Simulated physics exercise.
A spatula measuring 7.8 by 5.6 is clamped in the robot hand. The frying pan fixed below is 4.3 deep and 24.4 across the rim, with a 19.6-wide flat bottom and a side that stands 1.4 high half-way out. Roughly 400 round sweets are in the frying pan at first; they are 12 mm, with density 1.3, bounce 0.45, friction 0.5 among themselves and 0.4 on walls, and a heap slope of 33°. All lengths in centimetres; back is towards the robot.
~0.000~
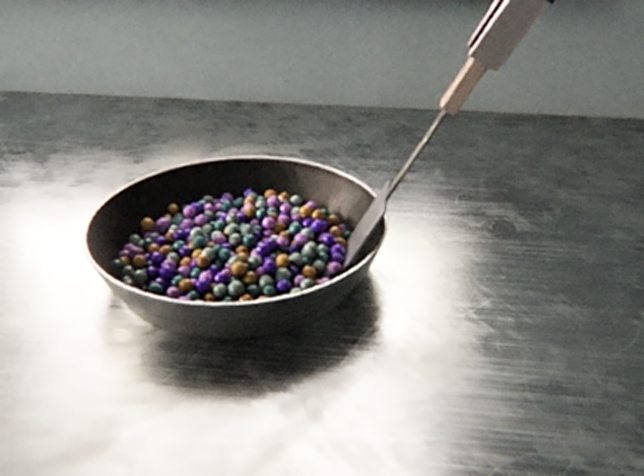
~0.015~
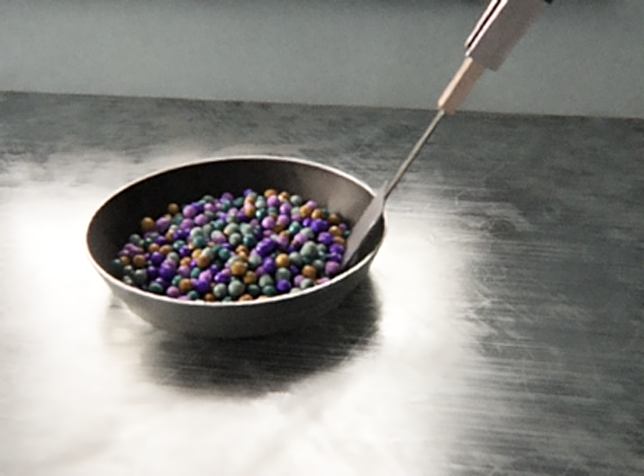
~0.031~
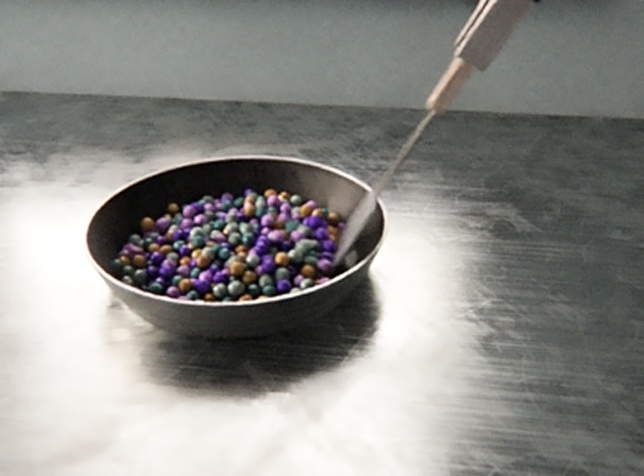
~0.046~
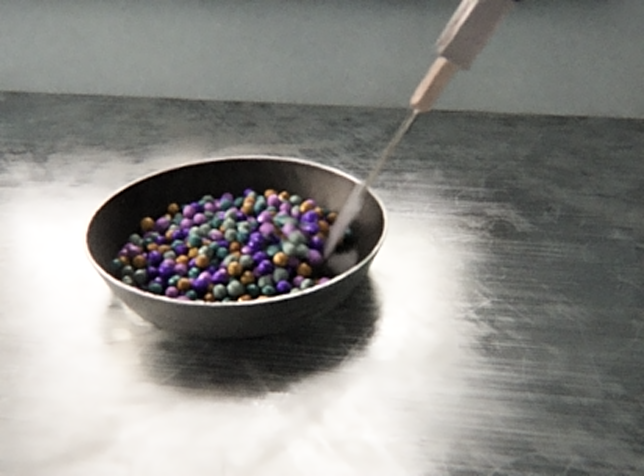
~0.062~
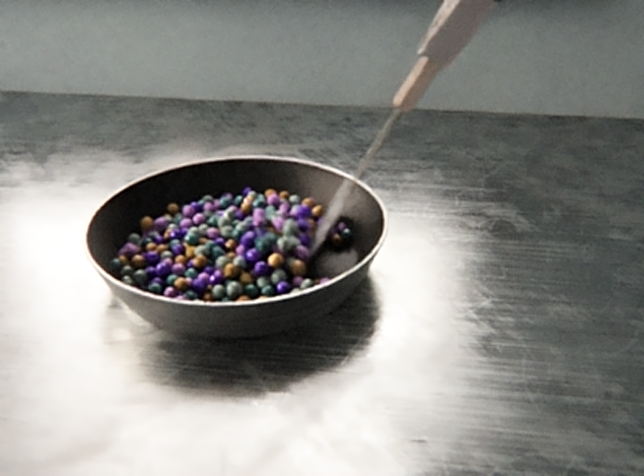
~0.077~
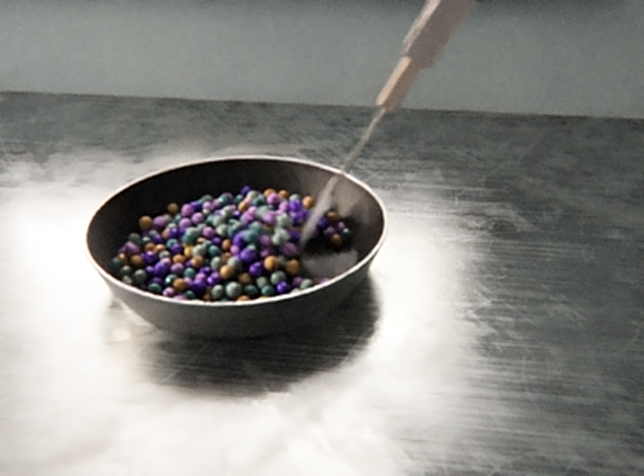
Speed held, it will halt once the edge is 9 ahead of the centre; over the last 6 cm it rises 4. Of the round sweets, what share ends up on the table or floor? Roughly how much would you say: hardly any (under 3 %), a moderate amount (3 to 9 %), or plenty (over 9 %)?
I'd say plenty.
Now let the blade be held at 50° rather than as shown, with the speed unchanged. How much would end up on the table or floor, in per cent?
Somewhere around 15 per cent would end on the table or floor.
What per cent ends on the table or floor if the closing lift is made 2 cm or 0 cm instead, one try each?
Result: Approx. 15 % and 10 %, one try each.
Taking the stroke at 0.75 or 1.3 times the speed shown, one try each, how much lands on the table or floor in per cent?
The two tries give about 10 and 15 in a hundred.
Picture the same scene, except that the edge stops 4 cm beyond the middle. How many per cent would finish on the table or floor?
I'd expect close to 5 per cent then.
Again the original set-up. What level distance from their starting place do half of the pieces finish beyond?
About 2 cm.
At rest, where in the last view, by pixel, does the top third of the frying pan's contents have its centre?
At about (172, 232).
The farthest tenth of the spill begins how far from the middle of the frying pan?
About 45 cm from the centre.
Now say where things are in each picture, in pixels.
The first picture shows spatula top edge at (387, 196), sloping 61°; upper third of the load around (250, 241), from x 115 to 345, top at y 195; 398 in the frying pan.
The second picture shows spatula top edge at (385, 196), sloping 61°; upper third of the load around (250, 241), from x 115 to 345, top at y 195.
The third picture shows spatula top edge at (376, 195), sloping 61°; upper third of the load around (251, 242), from x 115 to 350, top at y 195.
The fourth picture shows spatula top edge at (361, 194), sloping 61°; upper third of the load around (253, 239), from x 115 to 345, top at y 195.
The fifth picture shows spatula top edge at (346, 193), sloping 61°; upper third of the load around (250, 236), from x 115 to 345, top at y 195.
The sixth picture shows spatula top edge at (331, 192), sloping 61°; upper third of the load around (247, 235), from x 115 to 345, top at y 195; 398 in the frying pan.
By 0.13 s, sloping 61°, highest piece 6 above the table; 398 in the frying pan.
By 0.19 s, sloping 61°, highest piece 8 above the table; 398 in the frying pan.
By 0.42 s, sloping 61°, highest piece 6 above the table; 341 in the frying pan, 55 on the table or floor, 2 on the blade or in flight.
By 1.47 s, sloping 61°, highest piece 4 above the table; 341 in the frying pan, 57 on the table or floor.
Final count, 341 in the frying pan, 57 on the table or floor. That is 14 % on the table or floor.
